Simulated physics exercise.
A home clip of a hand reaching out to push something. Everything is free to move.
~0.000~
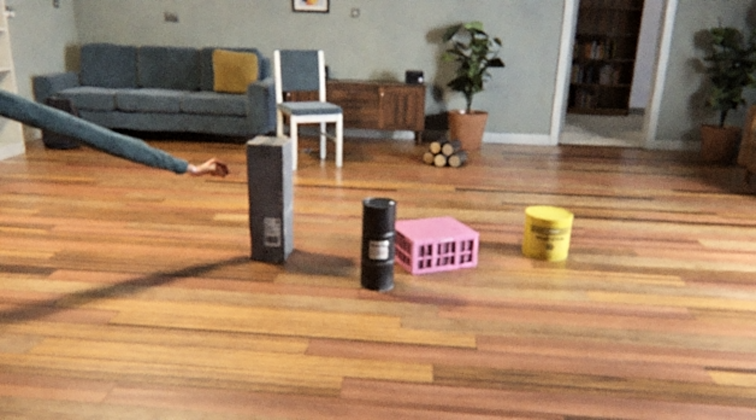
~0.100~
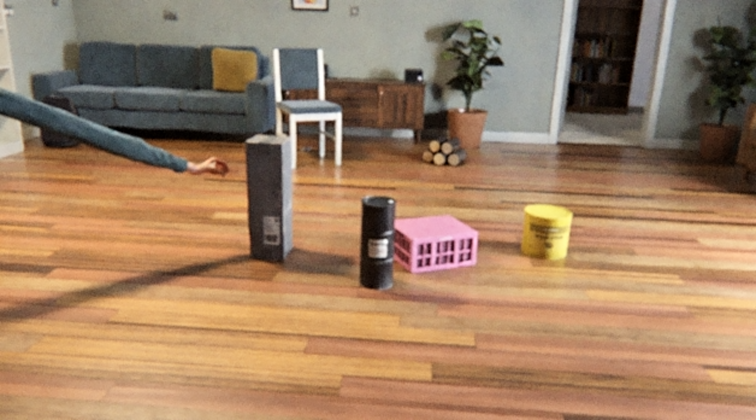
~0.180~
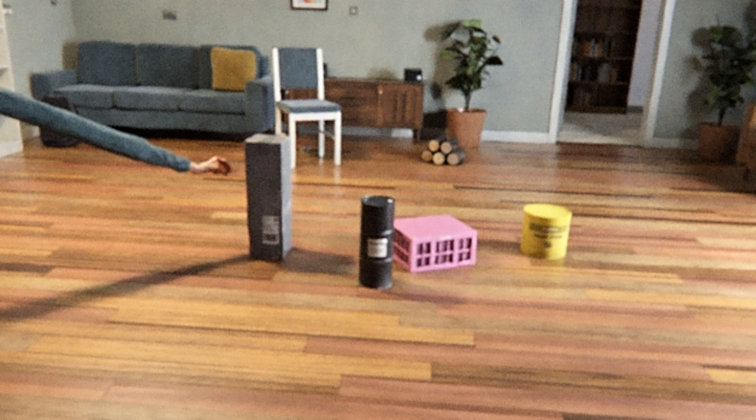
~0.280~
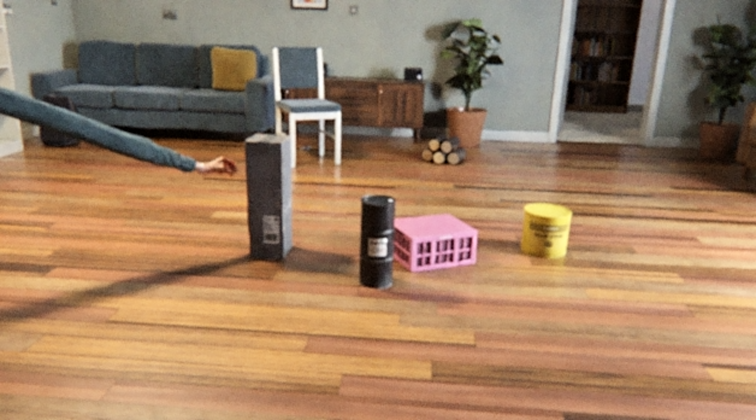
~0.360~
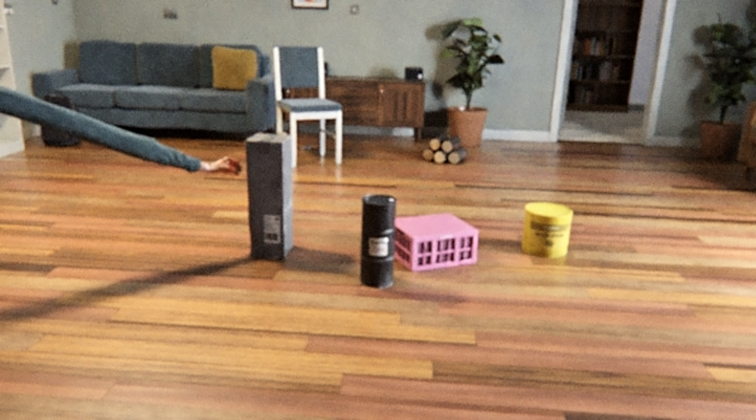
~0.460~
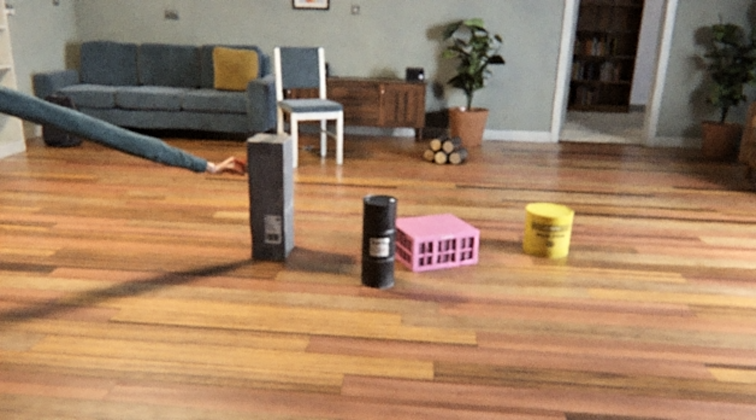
A tall grey box stands upright on a glossy wooden floor in a living room, seen from slightly above, with a blue sofa, a white chair and potted plants behind. To its right are a black cylinder, a pink crate and a yellow tub. An arm in a blue sleeve reaches in from the left and its hand edges slowly right to the box's upper side, while the objects stay still and the view wavers very slightly.
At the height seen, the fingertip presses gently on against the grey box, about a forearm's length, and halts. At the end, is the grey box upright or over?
The grey box tips over.
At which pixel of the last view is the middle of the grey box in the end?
At about (327, 248).
By 1.16 s, grey box tilted by 22° near (295, 195).
By 1.56 s, grey box tilted by 70° near (337, 220).
By 1.96 s, grey box on its side near (330, 240).
When it is over (3.9 s), lying over on the floor, grey box. End places, in pixels of the last picture, grey box near (327, 248).
